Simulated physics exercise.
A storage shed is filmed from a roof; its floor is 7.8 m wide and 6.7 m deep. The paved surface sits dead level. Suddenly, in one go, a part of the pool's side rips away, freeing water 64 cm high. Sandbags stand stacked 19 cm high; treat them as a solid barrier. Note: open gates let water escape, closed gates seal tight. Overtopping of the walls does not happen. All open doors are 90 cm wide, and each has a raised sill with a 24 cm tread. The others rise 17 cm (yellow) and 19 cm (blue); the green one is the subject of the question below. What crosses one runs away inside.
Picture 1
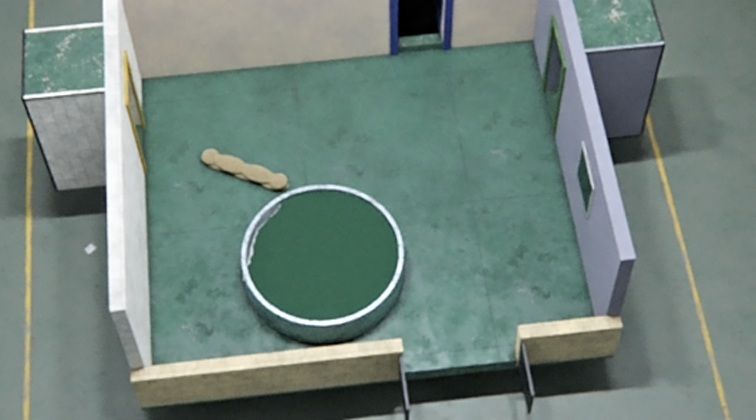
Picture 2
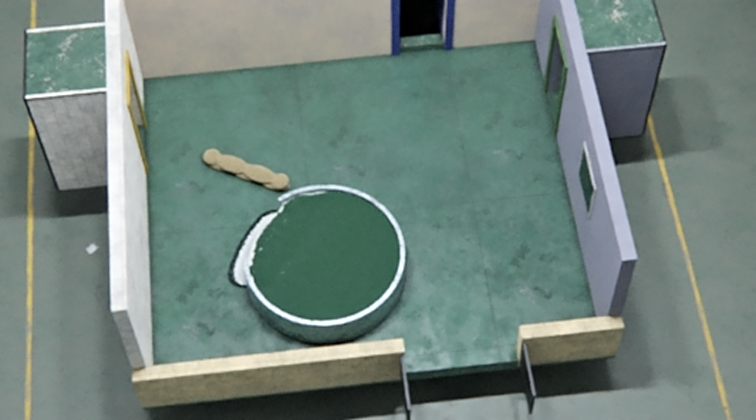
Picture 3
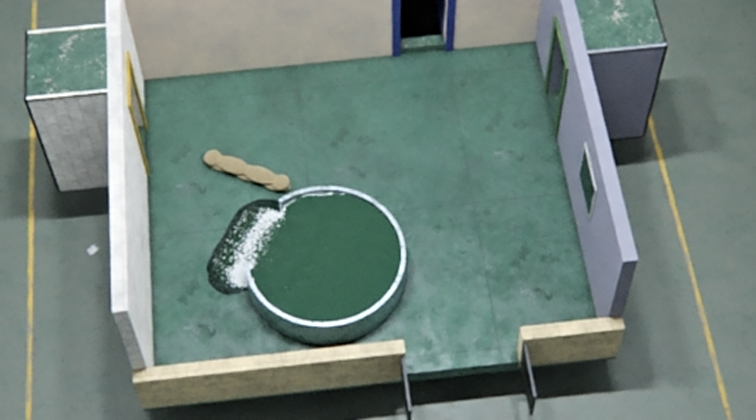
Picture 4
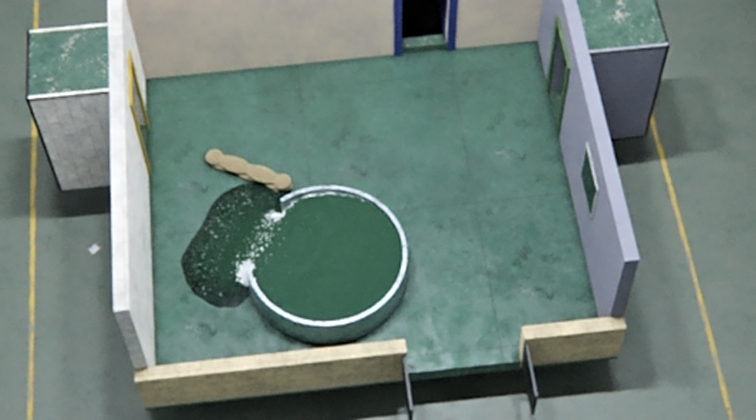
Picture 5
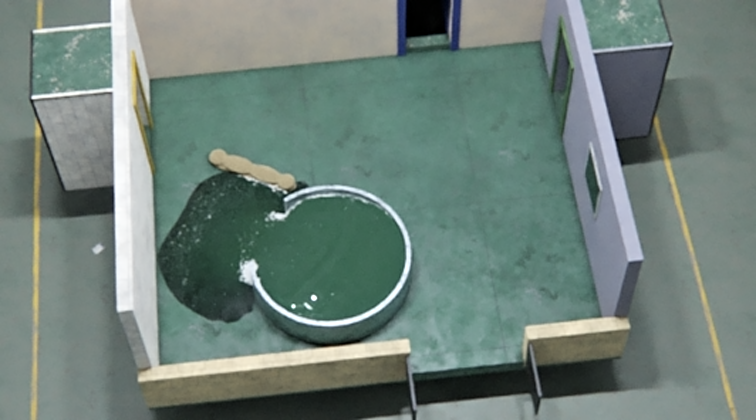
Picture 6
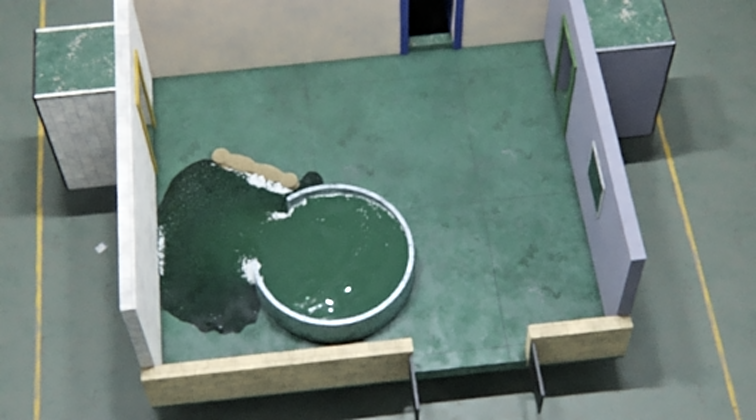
The clip shows a round pool of green water inside a roofless, walled enclosure; its left side breaks open, and foaming water pours out, spreading in a dark sheet across the floor and against the row of sandbags.
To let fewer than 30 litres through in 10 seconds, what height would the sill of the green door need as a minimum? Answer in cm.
I would say about 7 cm.
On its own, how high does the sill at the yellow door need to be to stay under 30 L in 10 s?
Door yellow, min height approx. 22 cm.
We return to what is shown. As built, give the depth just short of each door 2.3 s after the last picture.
In cm: Yellow 23, blue 0, green 0.
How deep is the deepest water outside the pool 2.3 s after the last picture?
Max depth: Around 40 cm.
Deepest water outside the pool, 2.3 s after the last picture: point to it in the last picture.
Check close to (152, 79).
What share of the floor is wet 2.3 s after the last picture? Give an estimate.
Close to 30 per cent of it is wet.
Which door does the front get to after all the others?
That's the green one, it comes last.
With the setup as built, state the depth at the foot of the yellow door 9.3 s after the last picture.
About 9.5 centimetres deep.
Then, 0.7 s after the last picture water covers 15 % of the floor, deepest (38 cm) near (158, 235); it has not reached the green door.
Then, 2.3 s after the last picture water covers 30 % of the floor, deepest (40 cm) near (152, 79); it has not reached the green door.
Then, 9.3 s after the last picture water covers 95 % of the floor, deepest (14 cm) near (608, 338); 10 cm at the green door, 4 litres in over its 10 cm sill.
At the green door as built, the water peaked near 13 cm, 5.1 s after the last picture.
Run again over the same 10 s with other heights there, 37 litres in over 6.5 cm, 18 litres over 8 cm. The limit of 30 litres is kept from about 7 cm up.
